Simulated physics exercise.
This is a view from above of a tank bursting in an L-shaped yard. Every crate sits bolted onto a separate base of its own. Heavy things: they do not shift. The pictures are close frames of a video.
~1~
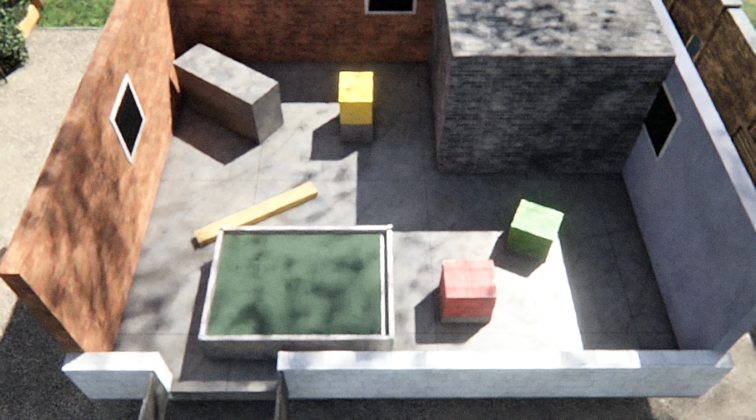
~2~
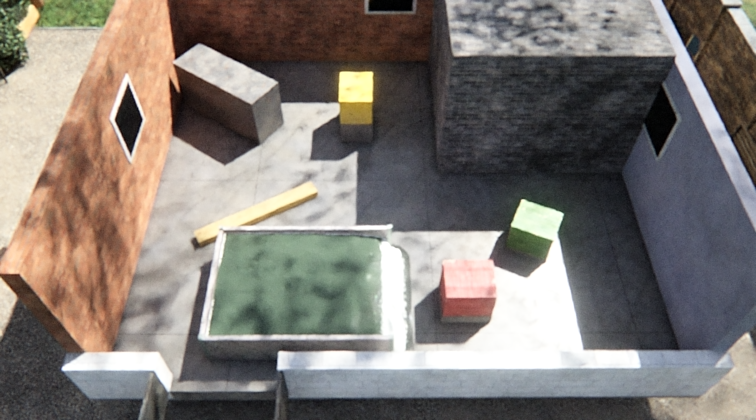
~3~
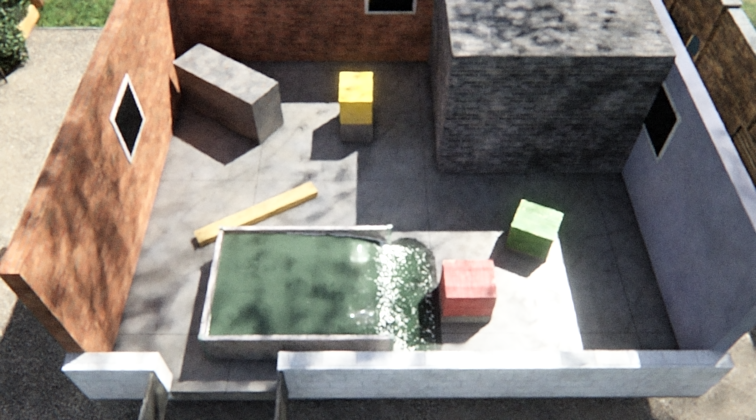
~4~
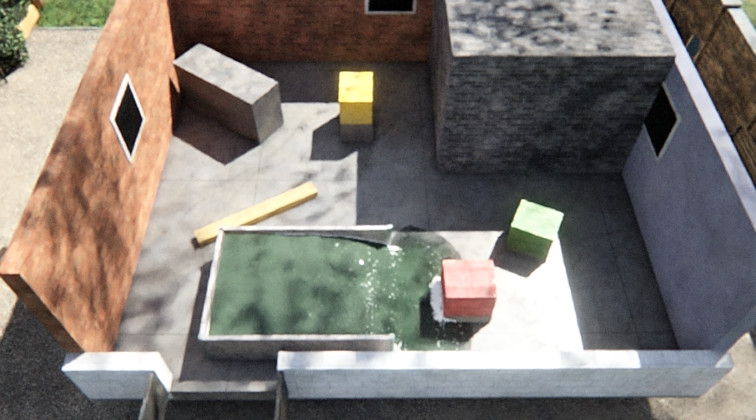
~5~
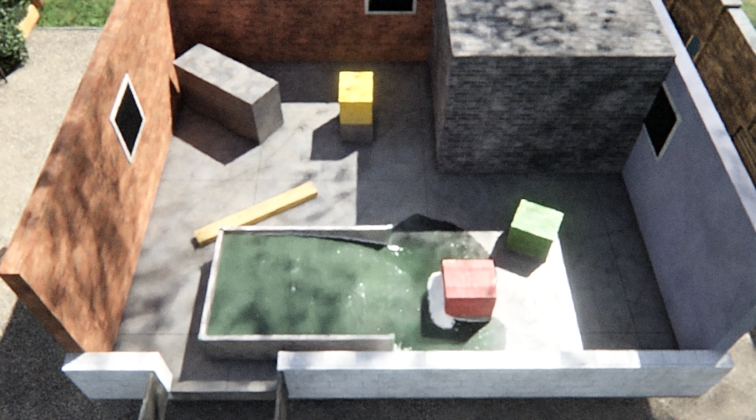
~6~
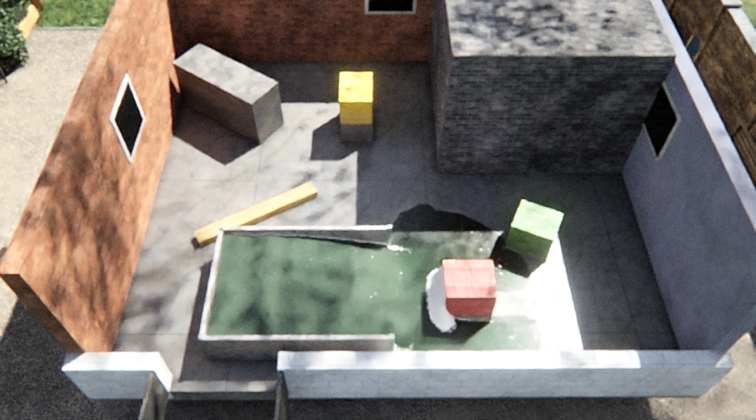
Green water bursting from the right side of a tank in a walled yard, spreading around a red block toward a green one.
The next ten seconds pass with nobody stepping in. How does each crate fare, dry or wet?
As for the red crate it's moistened by the water, as for the green crate it's moistened by the water, as for the yellow crate it's untouched by the water.
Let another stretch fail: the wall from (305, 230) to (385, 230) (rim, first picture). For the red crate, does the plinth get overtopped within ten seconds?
In that case the red crate is never flooded.
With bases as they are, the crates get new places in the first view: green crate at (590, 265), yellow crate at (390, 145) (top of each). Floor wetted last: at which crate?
The crate marked yellow.
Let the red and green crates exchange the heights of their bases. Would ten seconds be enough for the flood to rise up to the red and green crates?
My reading: The red one gets wet, the green one is topped.
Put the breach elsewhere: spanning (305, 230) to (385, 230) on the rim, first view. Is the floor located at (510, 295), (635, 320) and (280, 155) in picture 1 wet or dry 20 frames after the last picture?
In the order given, the spots are not soaked, not soaked and swamped.
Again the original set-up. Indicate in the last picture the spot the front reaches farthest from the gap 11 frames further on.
Approximate pixel: (612, 174).
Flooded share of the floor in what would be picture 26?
That works out to some 45 in a hundred.
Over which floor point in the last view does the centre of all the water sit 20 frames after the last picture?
Centre point: Around (475, 278).
A moment on, water covers 20 % of the floor; the red crate water round its plinth, the green crate water round its plinth, the yellow crate not reached.
Next, water covers 30 % of the floor; the red crate water round its plinth, the green crate water round its plinth, the yellow crate not reached.
Then, water covers 45 % of the floor; the red crate water round its plinth, the green crate water round its plinth, the yellow crate water round its plinth.
Later, water covers 55 % of the floor; the red crate water round its plinth, the green crate water round its plinth, the yellow crate water round its plinth.
In the end, water covers 85 % of the floor; the red crate was topped, the green crate was topped, the yellow crate stayed above the water.
